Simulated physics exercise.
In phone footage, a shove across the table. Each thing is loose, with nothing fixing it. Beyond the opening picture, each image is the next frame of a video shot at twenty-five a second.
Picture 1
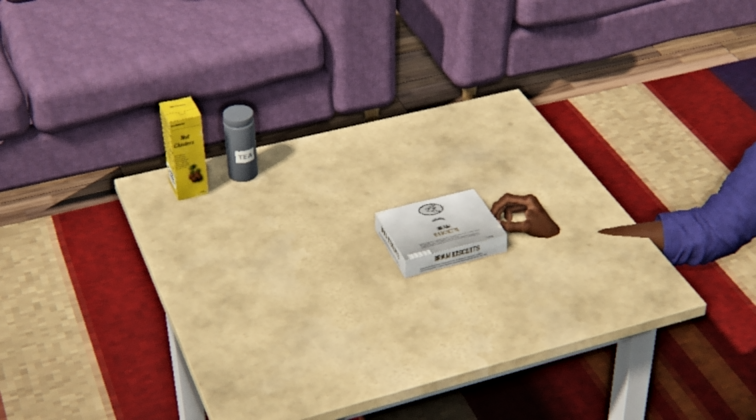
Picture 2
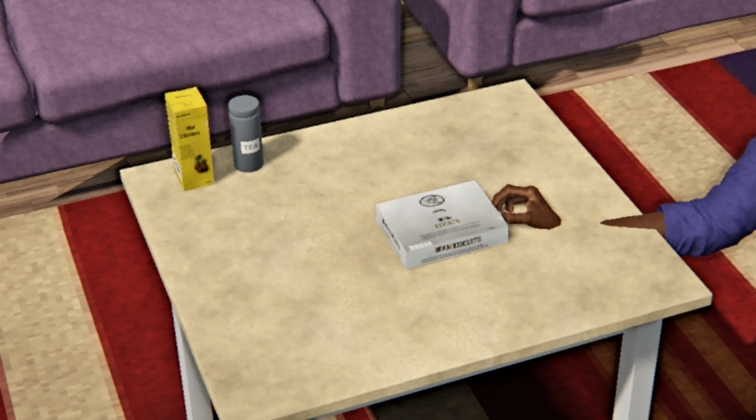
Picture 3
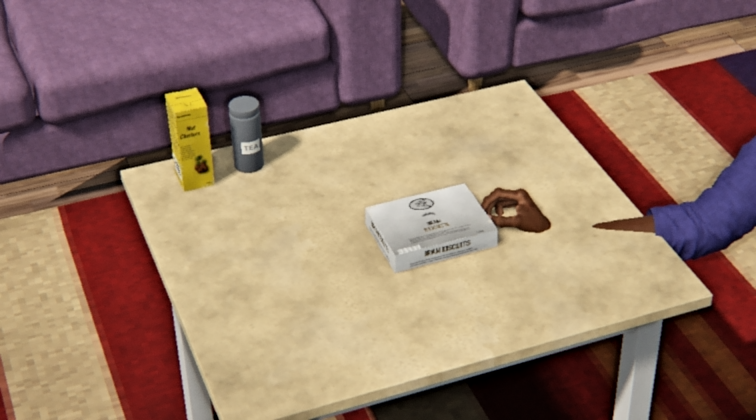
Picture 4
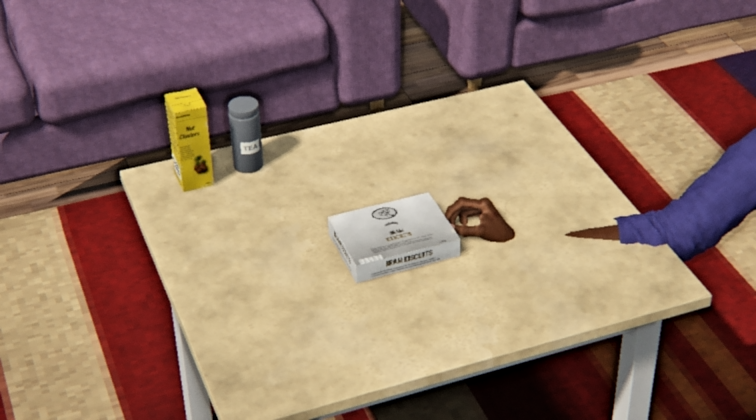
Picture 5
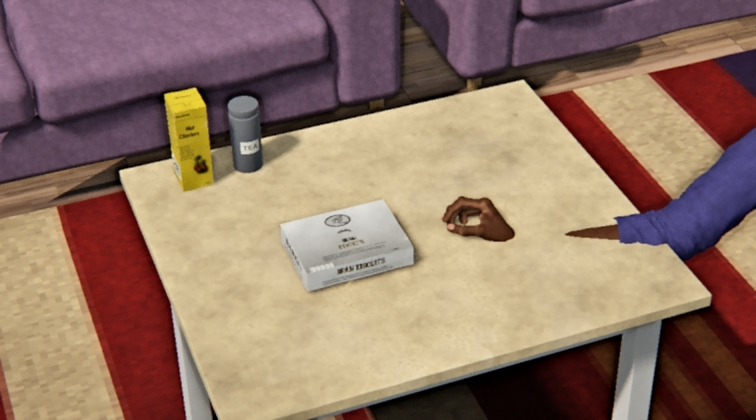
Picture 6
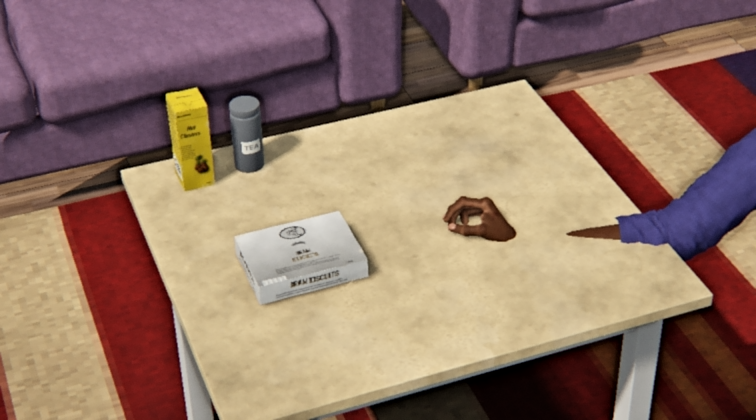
Hand pushing a white packet leftward across a table, then staying back as the packet slides on past a yellow box and grey canister.
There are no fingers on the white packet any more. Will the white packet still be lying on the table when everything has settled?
No - it leaves the tabletop.
Then, 0.10 s later than the last frame, white packet moved well along near (197, 280).
Then, 0.30 s later than the last frame, white packet now off the table.
Then, 0.50 s later than the last frame, things are still on the move.
Then, 0.60 s later than the last frame, as before.
When it is over, off the table, white packet.
